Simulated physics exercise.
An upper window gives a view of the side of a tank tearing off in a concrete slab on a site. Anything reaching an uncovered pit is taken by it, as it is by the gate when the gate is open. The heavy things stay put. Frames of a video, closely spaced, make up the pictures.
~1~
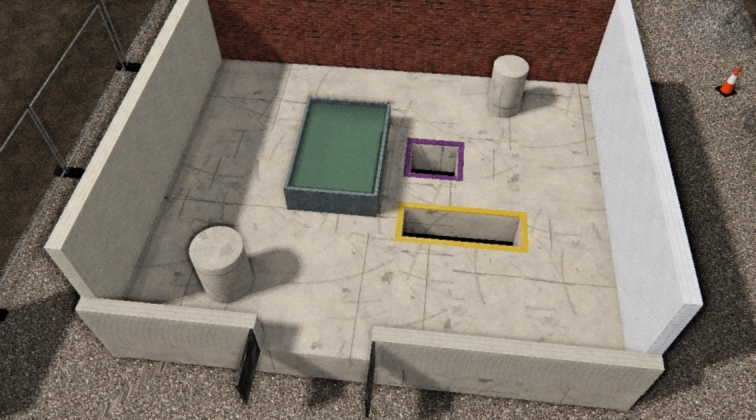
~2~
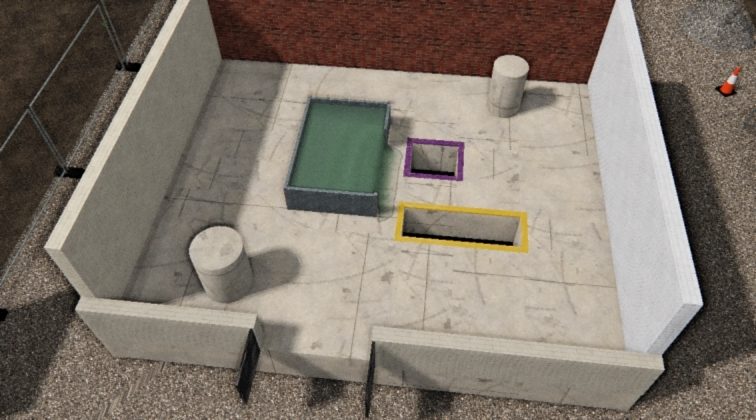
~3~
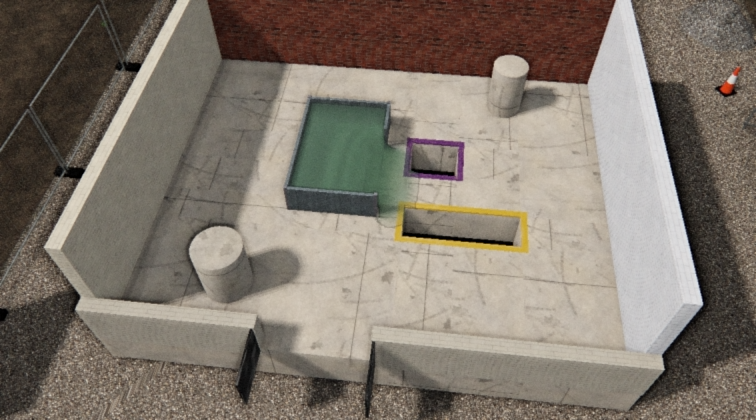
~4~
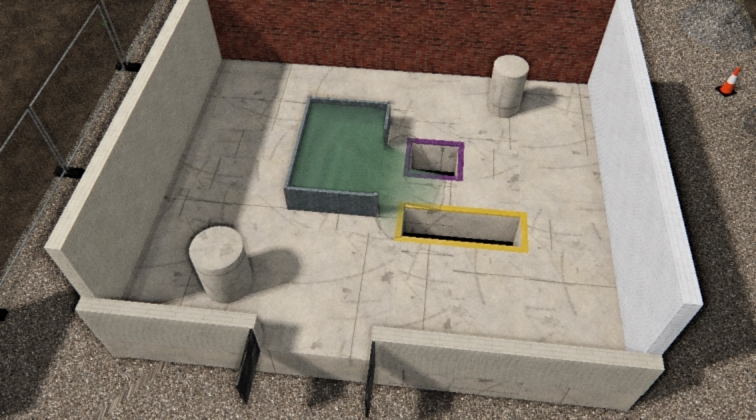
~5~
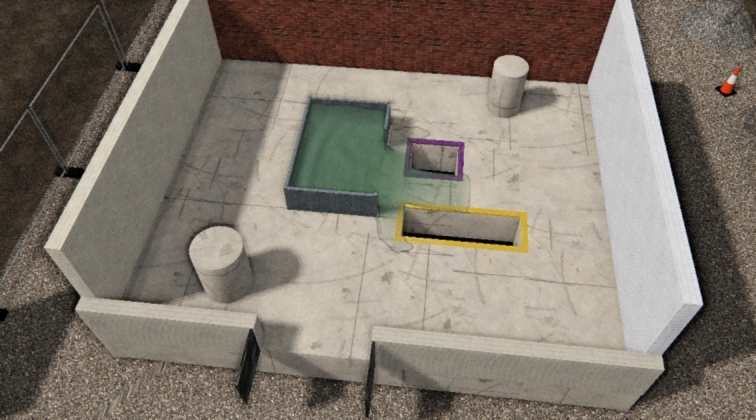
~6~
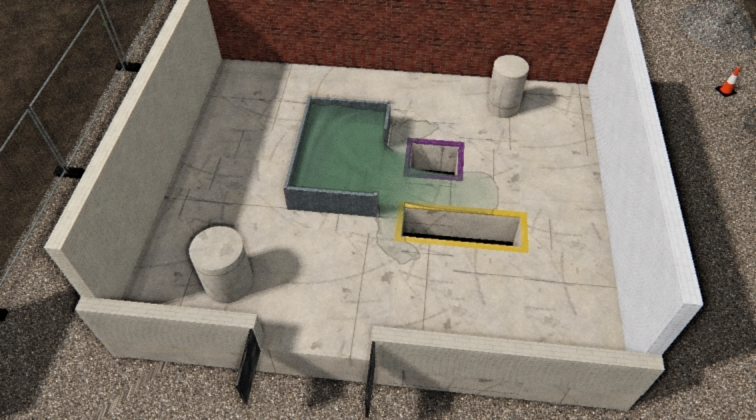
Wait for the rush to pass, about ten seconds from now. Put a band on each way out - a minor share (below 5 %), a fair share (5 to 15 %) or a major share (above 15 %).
Bands: Gate: A minor share; purple pit: A major share; yellow pit: A major share.
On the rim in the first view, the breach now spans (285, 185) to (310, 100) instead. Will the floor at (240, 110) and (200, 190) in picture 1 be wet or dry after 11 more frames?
In order: Swamped and swamped.
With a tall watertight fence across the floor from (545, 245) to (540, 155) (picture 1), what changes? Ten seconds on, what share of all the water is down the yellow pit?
The yellow pit takes 45 parts in a hundred.
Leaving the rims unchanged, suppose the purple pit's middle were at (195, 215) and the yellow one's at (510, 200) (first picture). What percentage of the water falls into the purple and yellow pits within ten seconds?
Of everything, purple catches 0 per cent while yellow catches 45 per cent.
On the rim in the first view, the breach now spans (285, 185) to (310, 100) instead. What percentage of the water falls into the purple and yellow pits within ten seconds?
The purple pit gets 2 per cent and the yellow pit 4 per cent.
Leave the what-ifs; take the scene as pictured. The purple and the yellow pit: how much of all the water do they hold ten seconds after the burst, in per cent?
In the order asked, roughly 30 and 40 percent.
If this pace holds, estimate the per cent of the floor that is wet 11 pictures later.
15 %.
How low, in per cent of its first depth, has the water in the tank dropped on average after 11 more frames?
Some 42 per cent.
A moment on, water covers 10 % of the floor; the gate 0 %, the purple pit 11 %, the yellow pit 9 %.
Next, water covers 15 % of the floor; the gate 0 %, the purple pit 16 %, the yellow pit 19 %.
Then, water covers 15 % of the floor; the gate 0 %, the purple pit 21 %, the yellow pit 27 %.
Later, water covers 25 % of the floor; the gate 0 %, the purple pit 27 %, the yellow pit 34 %.
In the end, water covers 35 % of the floor; the gate 0 %, the purple pit 30 %, the yellow pit 39 %.
